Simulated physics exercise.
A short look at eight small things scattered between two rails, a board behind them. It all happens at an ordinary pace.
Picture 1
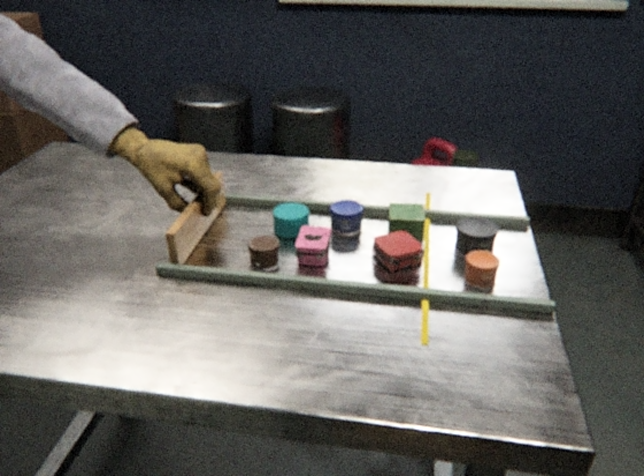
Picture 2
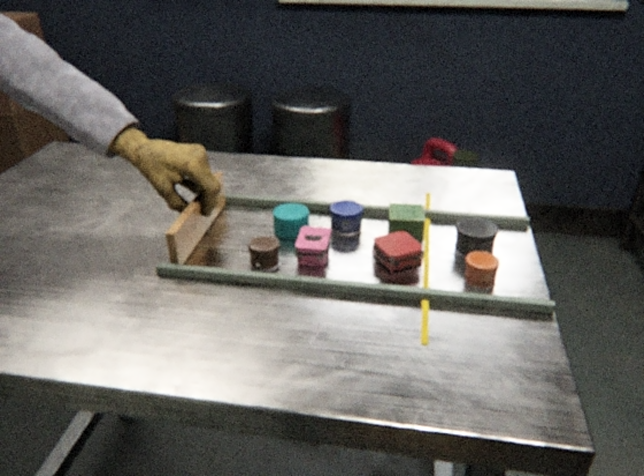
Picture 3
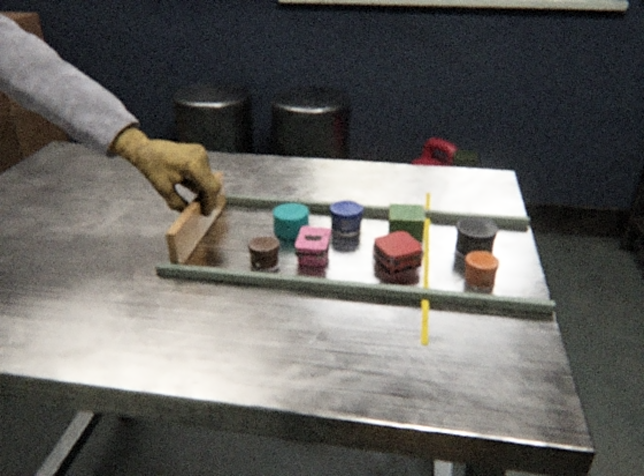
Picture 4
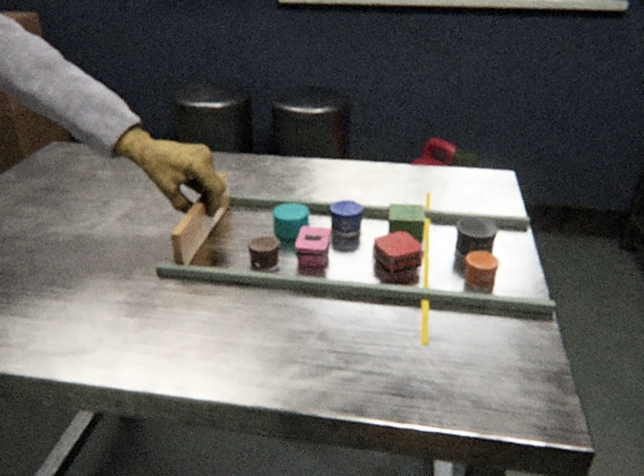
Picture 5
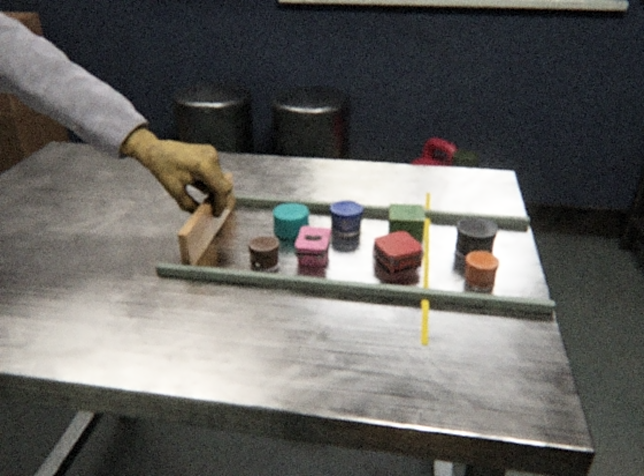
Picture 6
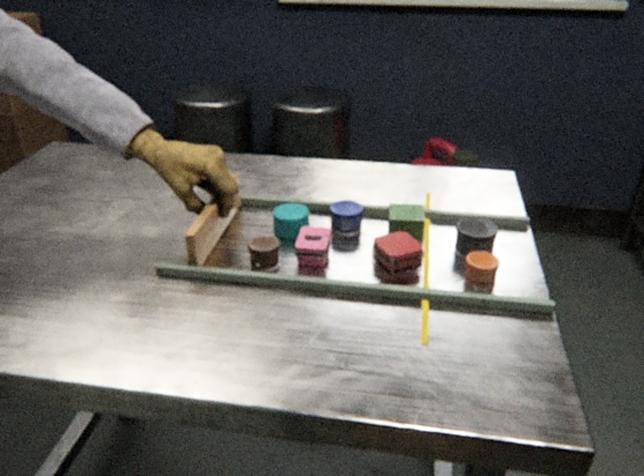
A gloved hand held a wooden board upright between two rails on a metal table, then slid it slightly to the right, while the small colourful tins and blocks stayed where they were.
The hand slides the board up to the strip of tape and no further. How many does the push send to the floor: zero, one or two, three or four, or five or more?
Outcome: The number that fall off is zero.
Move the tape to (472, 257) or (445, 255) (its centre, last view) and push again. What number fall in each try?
Down on the floor: 1 and 0.
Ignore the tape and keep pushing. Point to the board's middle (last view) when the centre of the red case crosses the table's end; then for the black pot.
Its middle is around (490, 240) and around (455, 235).
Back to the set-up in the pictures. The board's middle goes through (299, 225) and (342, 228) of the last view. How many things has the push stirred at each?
The counts are 4 and 6.
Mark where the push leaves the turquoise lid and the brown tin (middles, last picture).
First (446, 236), then (443, 277).
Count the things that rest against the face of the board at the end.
The number is 4.
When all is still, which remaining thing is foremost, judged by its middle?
The black pot.
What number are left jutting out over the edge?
The number is 0.
Early on, none off yet; orange tin at rest near (481, 271); black pot at rest near (475, 239); green block at rest near (406, 222).
Finally, the number that fall off is zero.
